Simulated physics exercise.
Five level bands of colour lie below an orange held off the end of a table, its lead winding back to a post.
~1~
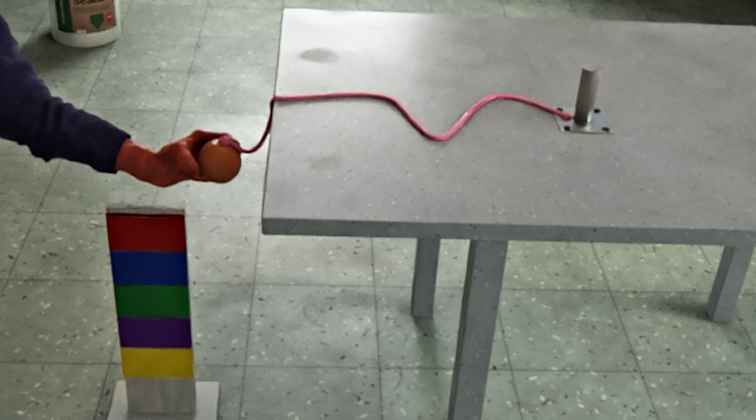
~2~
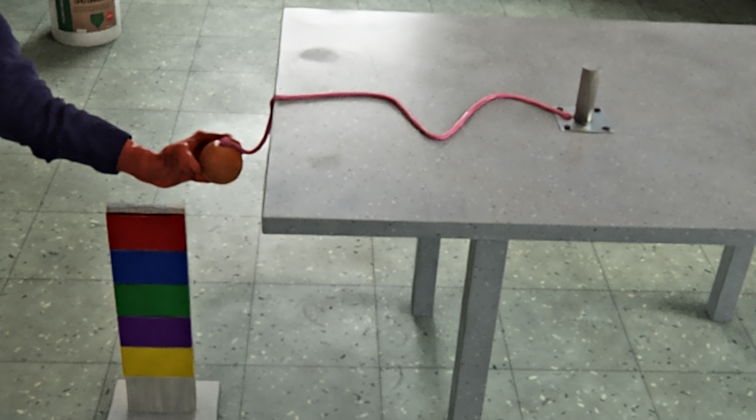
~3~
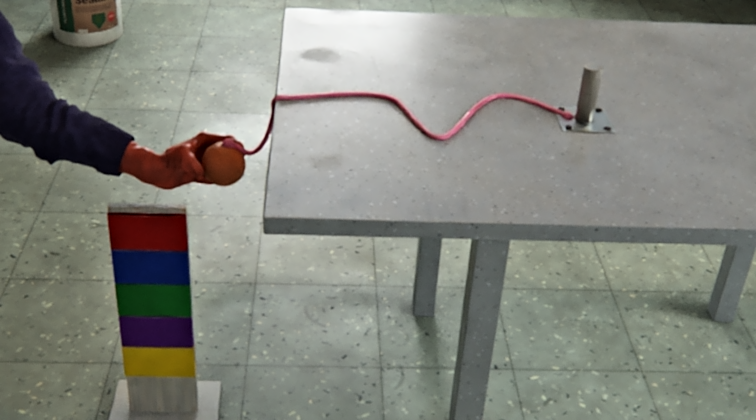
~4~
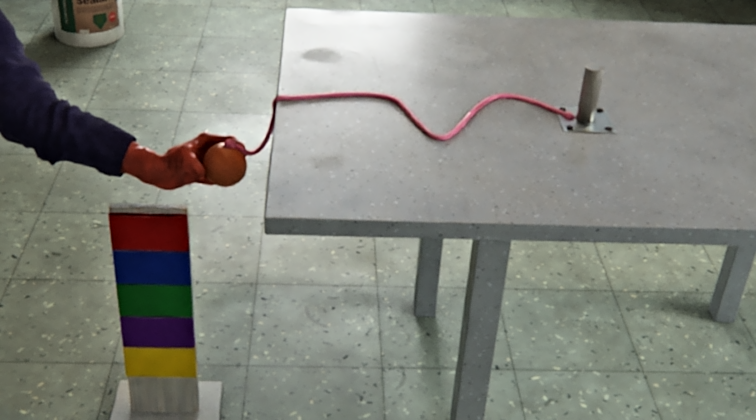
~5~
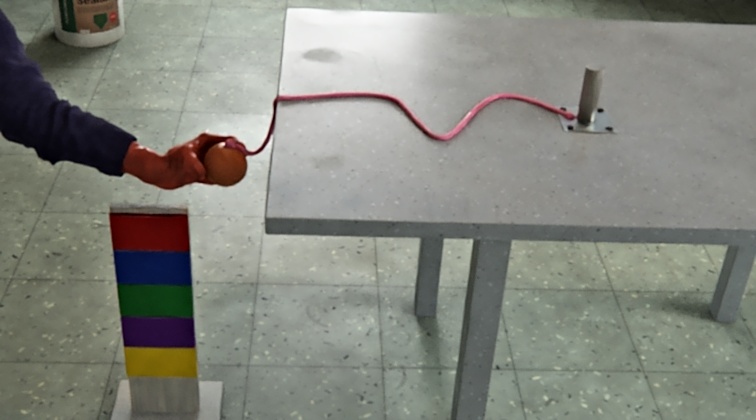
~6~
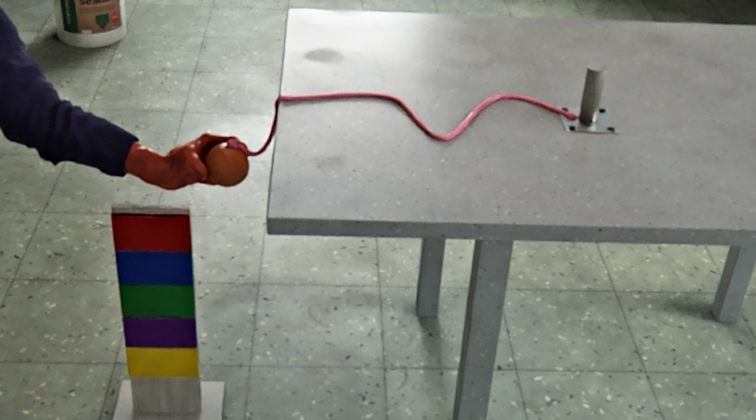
A gloved hand holds an orange ball just off the left edge of a gray table, above an upright board striped red, blue, green, purple and yellow. A pinkish-red cord winds back across the tabletop to a short metal post, and almost nothing moves throughout.
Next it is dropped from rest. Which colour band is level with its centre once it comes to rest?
The green band.
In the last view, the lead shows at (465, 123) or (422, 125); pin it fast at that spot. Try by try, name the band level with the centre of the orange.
Going through them one at a time, the answers are blue; red.
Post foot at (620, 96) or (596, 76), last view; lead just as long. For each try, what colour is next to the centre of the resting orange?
First try: Blue; second try: Blue.
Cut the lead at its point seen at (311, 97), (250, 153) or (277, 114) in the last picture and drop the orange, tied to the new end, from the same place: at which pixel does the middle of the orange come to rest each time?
Going through them in turn gives (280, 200), (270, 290) and finally (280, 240).
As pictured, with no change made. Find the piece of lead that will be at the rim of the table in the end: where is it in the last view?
Roughly (391, 98).
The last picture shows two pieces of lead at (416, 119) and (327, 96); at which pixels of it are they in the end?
At (327, 111), then (277, 173).
Soon after, orange near (288, 304); level with green.
After that, orange near (270, 304); level with green.
In the end, orange near (277, 305); level with green. The green one.
